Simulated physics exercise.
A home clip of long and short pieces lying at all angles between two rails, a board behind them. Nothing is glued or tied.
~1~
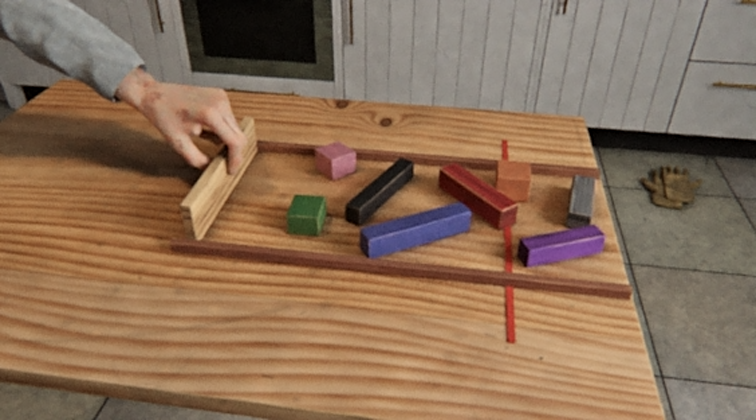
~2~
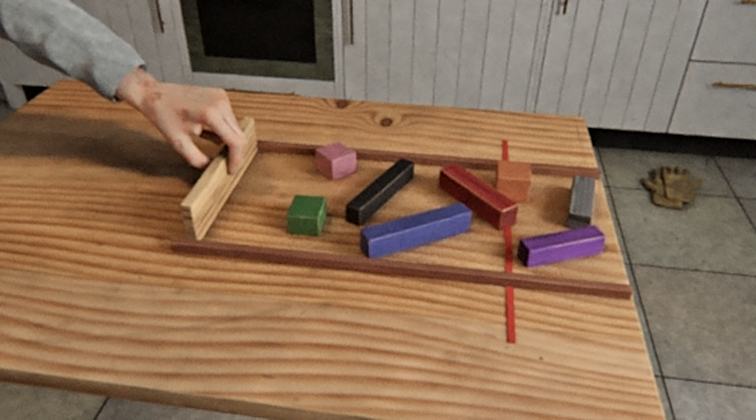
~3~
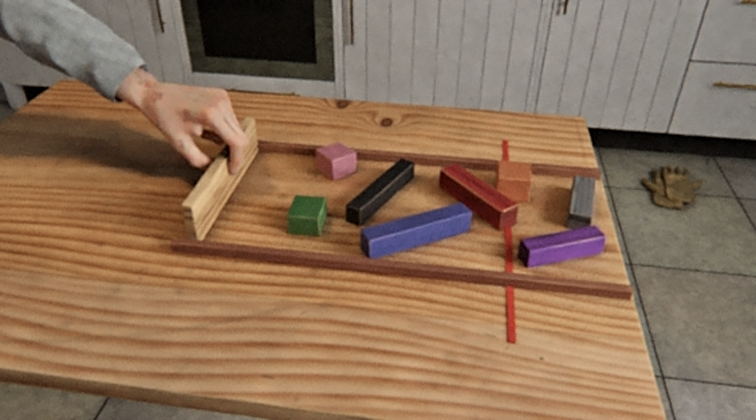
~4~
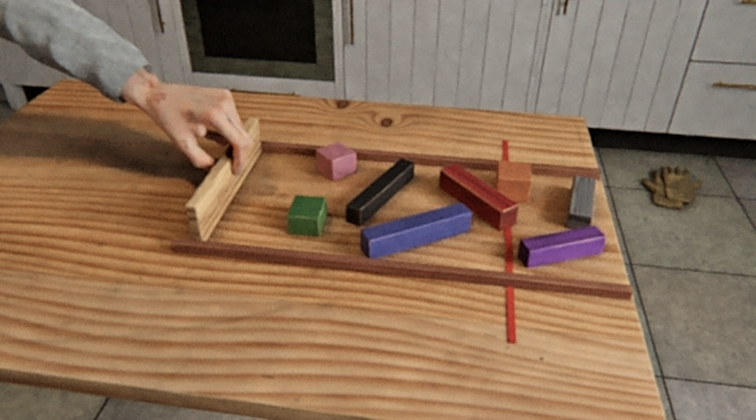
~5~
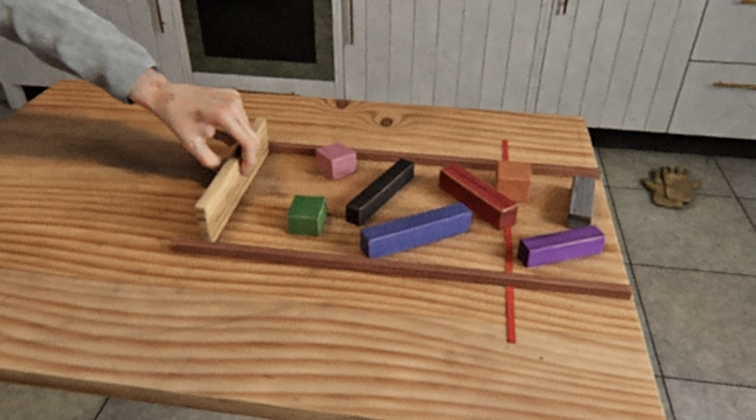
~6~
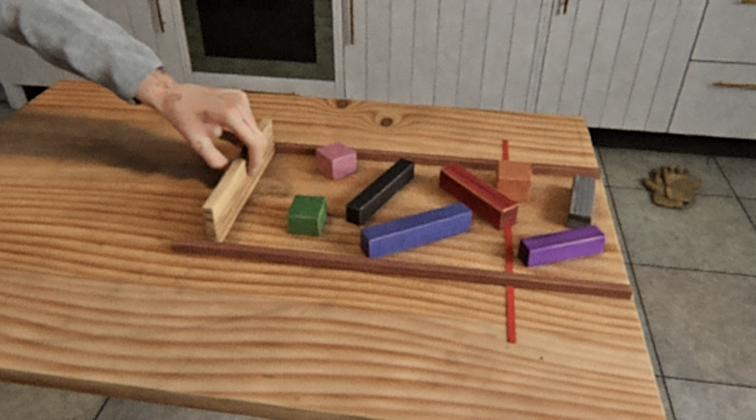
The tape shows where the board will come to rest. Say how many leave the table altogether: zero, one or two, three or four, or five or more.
Outcome: The number that fall off is one or two.
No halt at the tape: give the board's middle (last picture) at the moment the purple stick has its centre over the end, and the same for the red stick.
Its middle is around (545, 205) and around (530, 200).
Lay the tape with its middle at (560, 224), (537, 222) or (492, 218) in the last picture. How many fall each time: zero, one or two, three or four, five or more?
For each place: Either three or four; 3 or 4; one to two.
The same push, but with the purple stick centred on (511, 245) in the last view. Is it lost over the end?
The purple stick remains up.
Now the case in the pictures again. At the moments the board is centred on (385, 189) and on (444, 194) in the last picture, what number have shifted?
The counts are 5 and 6.
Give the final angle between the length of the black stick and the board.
Roughly 0° out of line.
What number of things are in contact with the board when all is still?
In contact: 3.
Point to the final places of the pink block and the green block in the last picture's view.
The pink block at (523, 171), the green block at (526, 232).
A little later, none off yet; grey stick at rest near (582, 202); purple stick at rest near (562, 246); orange block at rest near (513, 181).
Next, none off yet; grey stick at rest near (582, 202); purple stick at rest near (562, 246); orange block shifted a little near (525, 179).
When it is over, the number that fall off is one or two; down, grey stick.
